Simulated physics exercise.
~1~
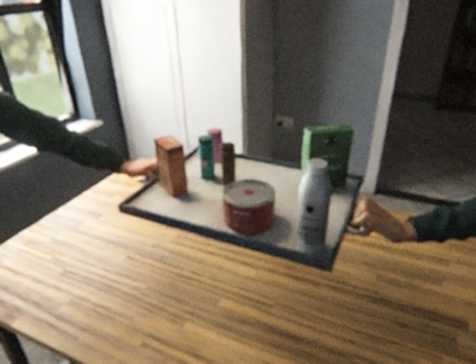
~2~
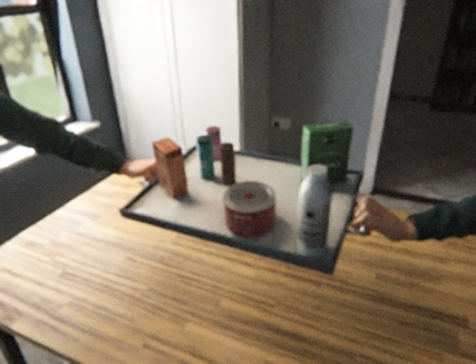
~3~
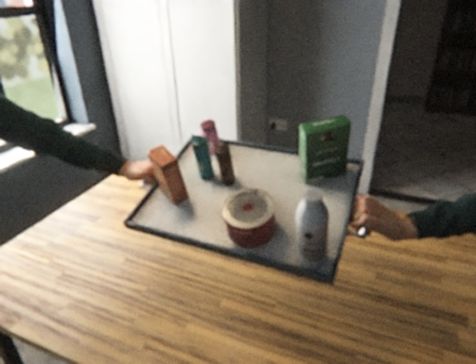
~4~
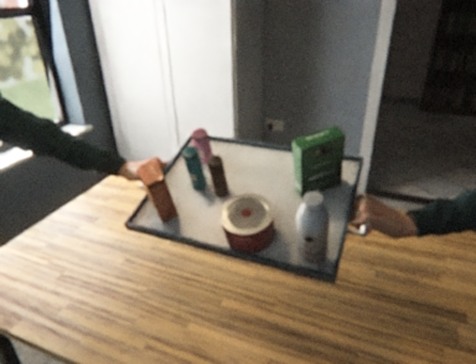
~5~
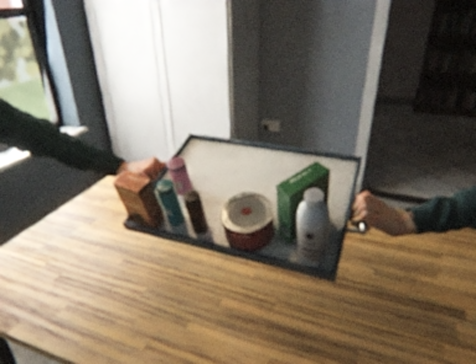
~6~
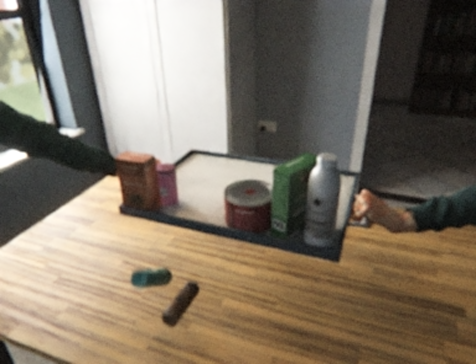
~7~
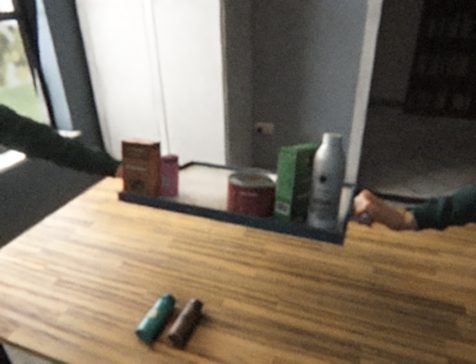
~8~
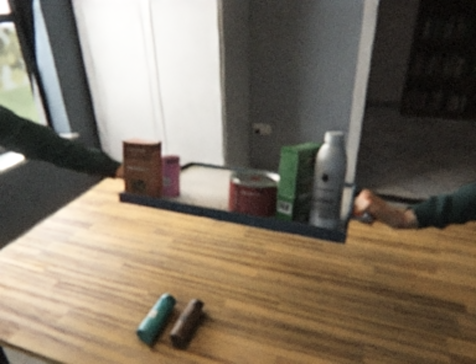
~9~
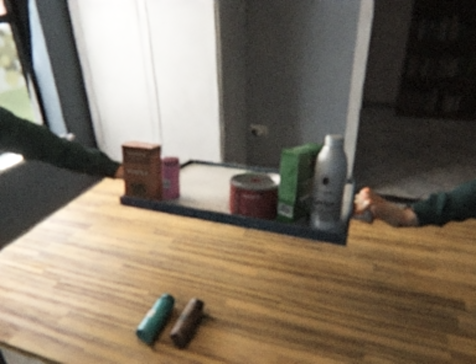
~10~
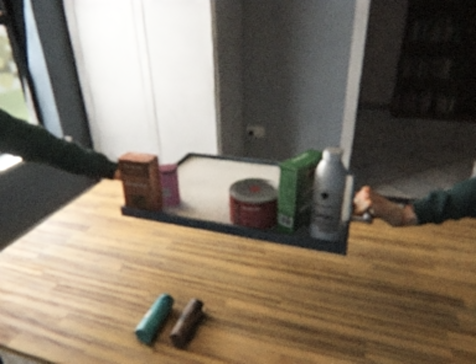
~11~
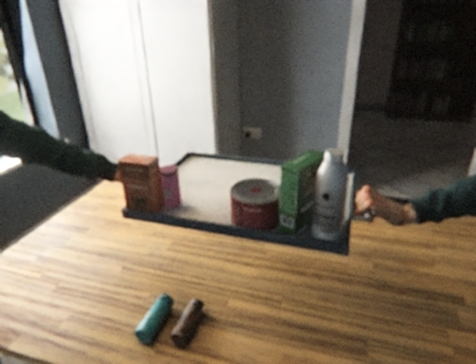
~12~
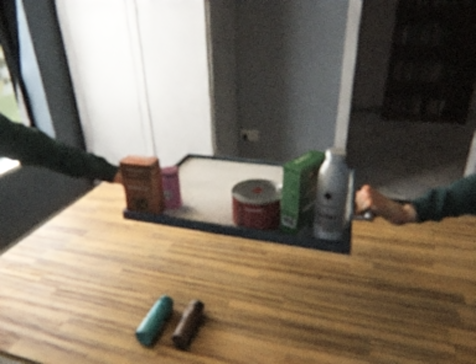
Two small shakers fall off a tray tilted by two hands and end lying on the table.
